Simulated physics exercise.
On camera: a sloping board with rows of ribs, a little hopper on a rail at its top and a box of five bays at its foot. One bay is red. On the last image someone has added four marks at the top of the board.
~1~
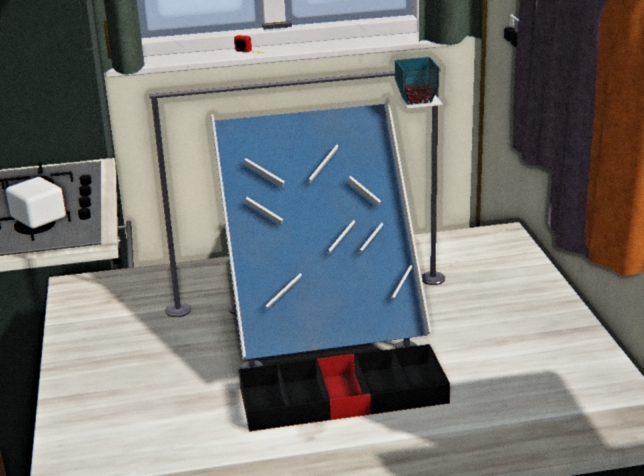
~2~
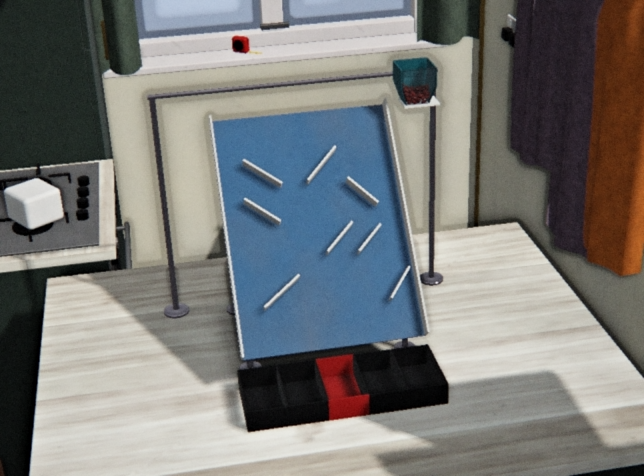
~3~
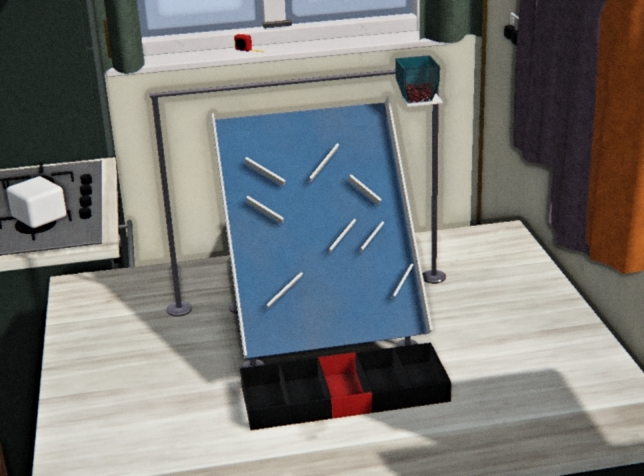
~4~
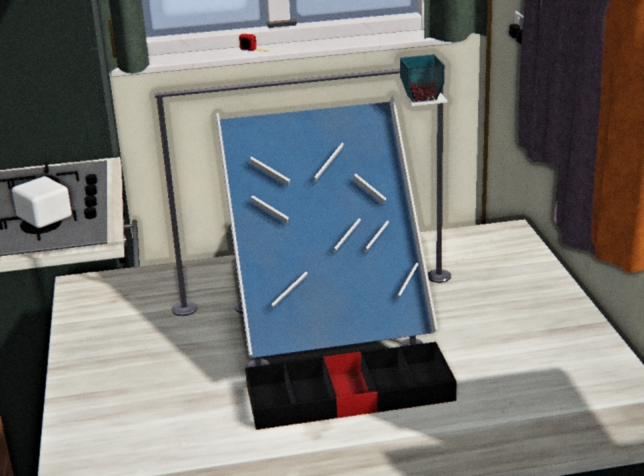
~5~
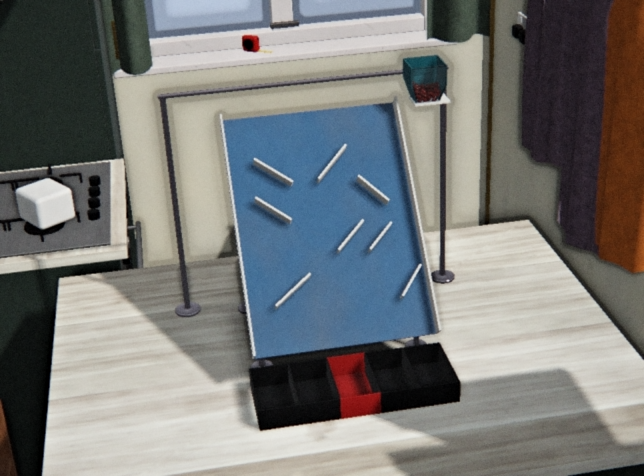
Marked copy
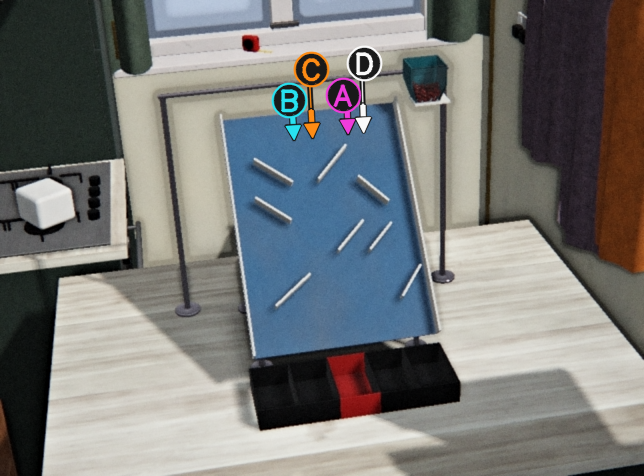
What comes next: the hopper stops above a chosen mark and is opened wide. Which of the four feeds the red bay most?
The best mark is B.
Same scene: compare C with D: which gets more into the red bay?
Mark C.
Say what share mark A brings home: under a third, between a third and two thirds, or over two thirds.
It is under a third.
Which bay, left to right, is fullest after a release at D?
It is the fourth one.
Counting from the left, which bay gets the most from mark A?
It is the fourth one.
On the marked copy, mark A meets the board at (347, 128); mark B meets the board at (293, 134); mark C meets the board at (312, 132); mark D meets the board at (363, 127).
With A, about a tenth in the red bay, the larger part in other bays, about a tenth held on the board.
With B, roughly two thirds in the red bay, roughly a quarter in other bays, about a tenth outside the box.
With C, roughly a third in the red bay, roughly half in other bays.
With D, about a tenth in the red bay, the larger part in other bays, about a tenth held on the board.
